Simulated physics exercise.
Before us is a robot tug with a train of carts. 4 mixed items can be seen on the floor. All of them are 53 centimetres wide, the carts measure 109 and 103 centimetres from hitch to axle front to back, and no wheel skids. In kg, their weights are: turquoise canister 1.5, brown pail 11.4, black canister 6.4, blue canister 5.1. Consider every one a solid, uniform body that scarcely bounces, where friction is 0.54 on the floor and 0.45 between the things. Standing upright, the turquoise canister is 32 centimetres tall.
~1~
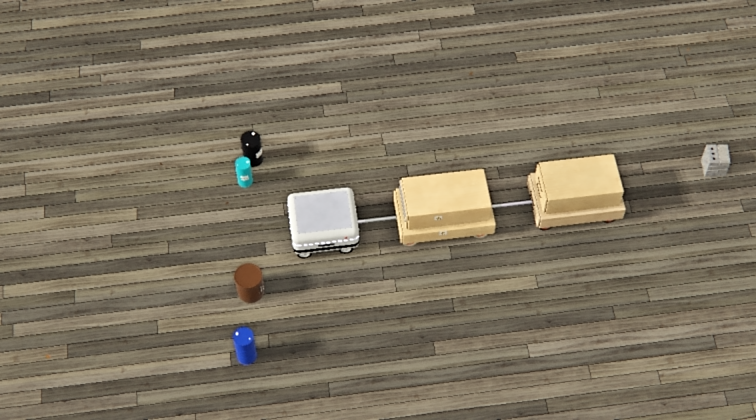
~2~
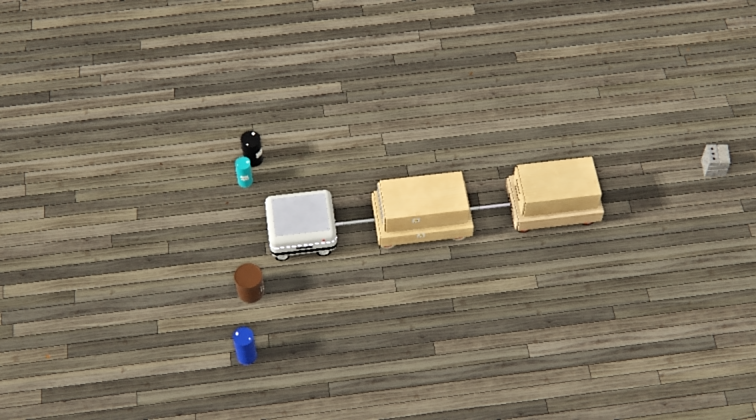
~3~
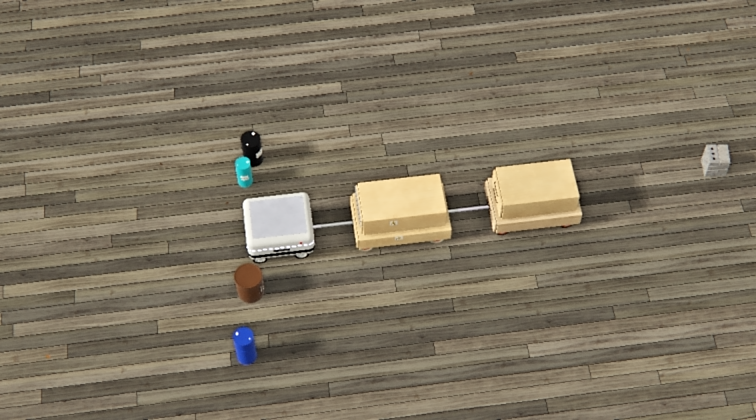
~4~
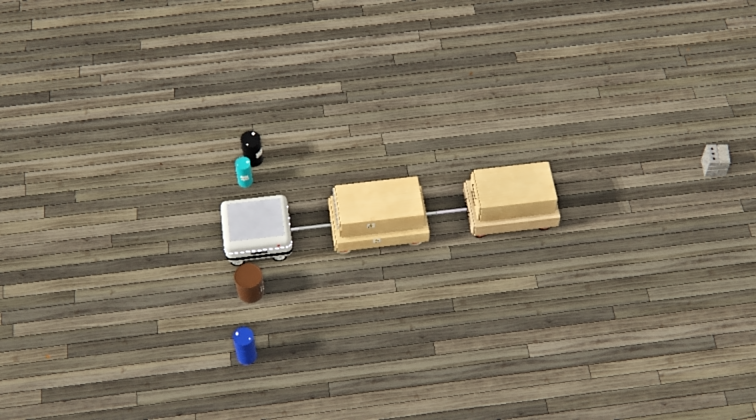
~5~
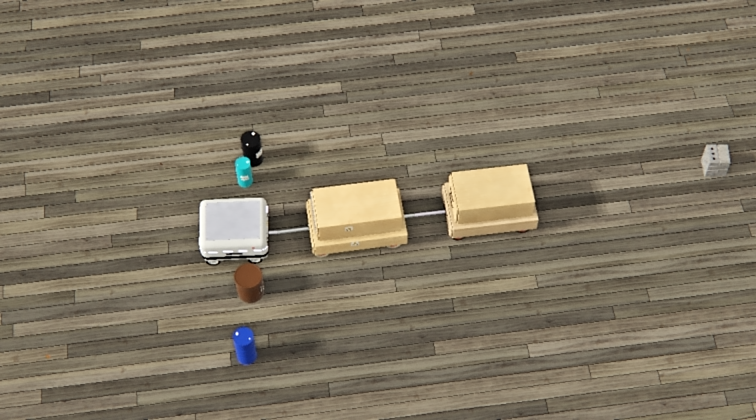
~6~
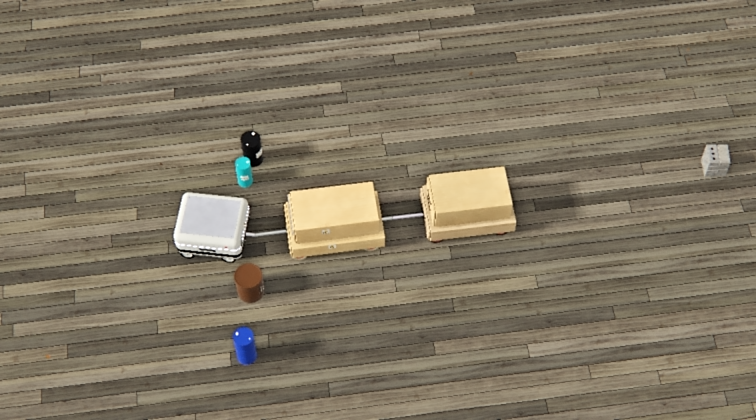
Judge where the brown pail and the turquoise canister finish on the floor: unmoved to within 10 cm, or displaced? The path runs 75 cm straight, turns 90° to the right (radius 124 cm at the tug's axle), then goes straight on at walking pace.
The brown pail is unmoved. The turquoise canister is displaced.
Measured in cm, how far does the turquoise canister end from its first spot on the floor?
Net shift near 36 cm.
Then, 1.40 s after the last picture, tug has run 206 cm.
Then, 3.40 s after the last picture, tug has run 348 cm; turquoise canister slid 6 cm near (242, 167).
Then, 5.20 s after the last picture, tug has run 476 cm; turquoise canister slid 36 cm near (237, 143); black canister slid 3 cm.
At rest, not toppled but over 10 cm from the start, turquoise canister; the other 3 in place, give or take 10 cm. Seen from the same camera at the end, brown pail near (249, 284), turquoise canister near (237, 143).
